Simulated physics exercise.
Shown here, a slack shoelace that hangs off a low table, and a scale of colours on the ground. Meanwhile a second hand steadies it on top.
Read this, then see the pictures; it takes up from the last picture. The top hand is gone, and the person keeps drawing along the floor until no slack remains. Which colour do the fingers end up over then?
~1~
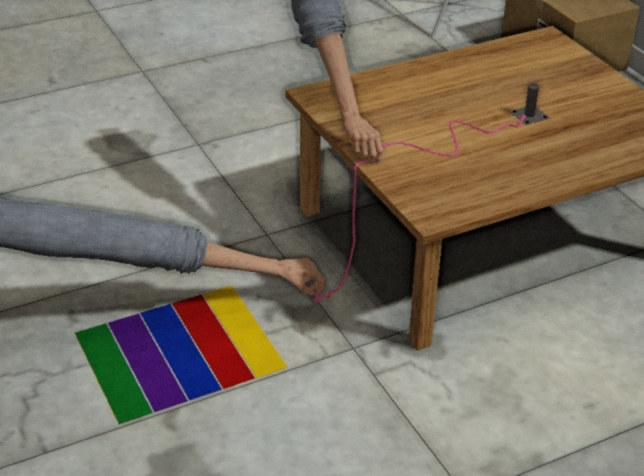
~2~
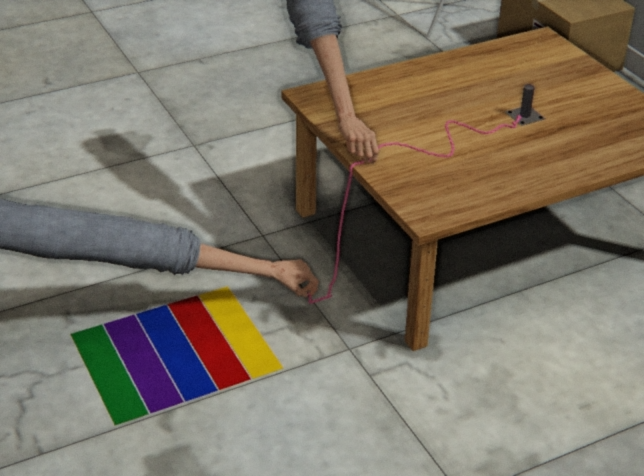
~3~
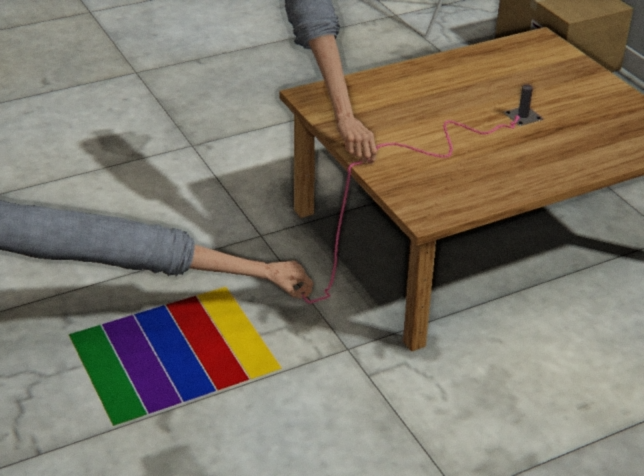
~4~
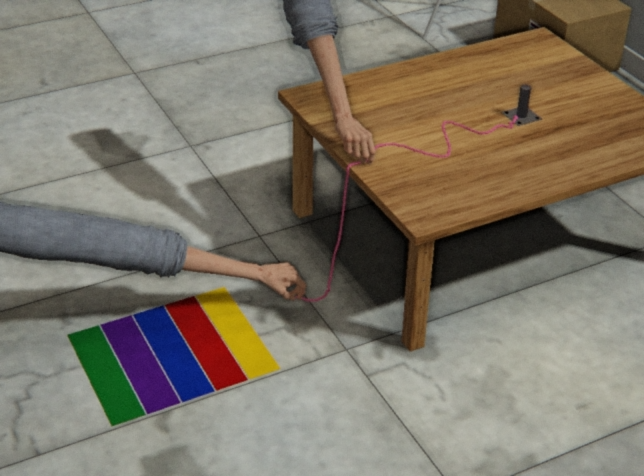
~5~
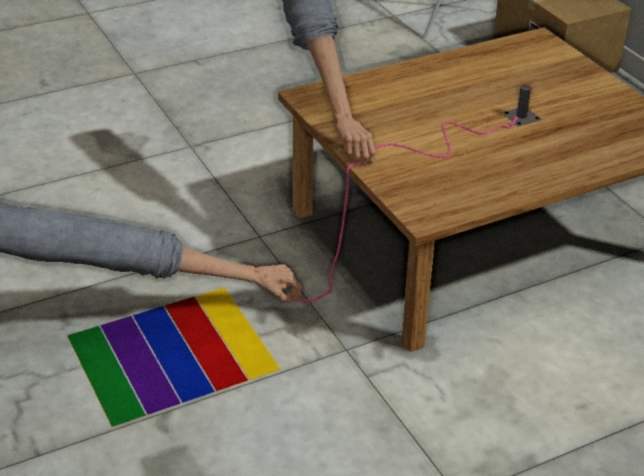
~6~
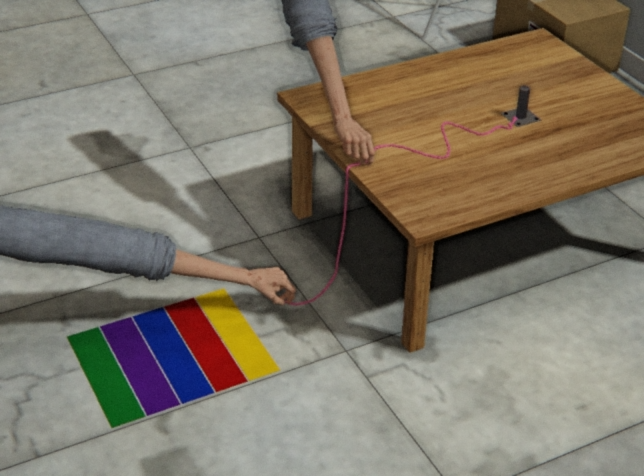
They end up over the green strip.
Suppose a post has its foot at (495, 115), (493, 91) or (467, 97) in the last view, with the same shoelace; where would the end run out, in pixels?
About (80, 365), (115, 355) and (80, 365).
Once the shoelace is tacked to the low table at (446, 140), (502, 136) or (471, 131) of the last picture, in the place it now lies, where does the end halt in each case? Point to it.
Approximately (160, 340), (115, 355) and (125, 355), respectively.
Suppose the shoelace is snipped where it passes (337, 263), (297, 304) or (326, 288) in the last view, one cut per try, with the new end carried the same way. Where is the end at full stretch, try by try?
First (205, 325), then (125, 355), then (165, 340).
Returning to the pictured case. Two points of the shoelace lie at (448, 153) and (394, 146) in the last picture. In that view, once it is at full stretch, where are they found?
The first at (379, 157), the second at (323, 184).
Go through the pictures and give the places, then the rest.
The first picture shows end (315, 292); yellow (262, 357); red (229, 367); blue (196, 378); purple (162, 390); green (127, 401).
The second picture shows end (309, 294); shoelace through (503, 126) (446, 127) (429, 153) (372, 158) (343, 212) (335, 275).
The third picture shows end (303, 295).
The fourth picture shows end (296, 297); shoelace through (499, 126) (443, 127) (425, 154) (368, 158) (343, 212) (331, 274).
The fifth picture shows end (292, 299).
The sixth picture shows end (286, 302); shoelace through (499, 127) (442, 128) (425, 155) (368, 160) (345, 213) (335, 275).
A little later, end near (166, 340); over blue.
Next, end near (127, 352); over purple.
When it is tight, end near (102, 360); over green. The green one.
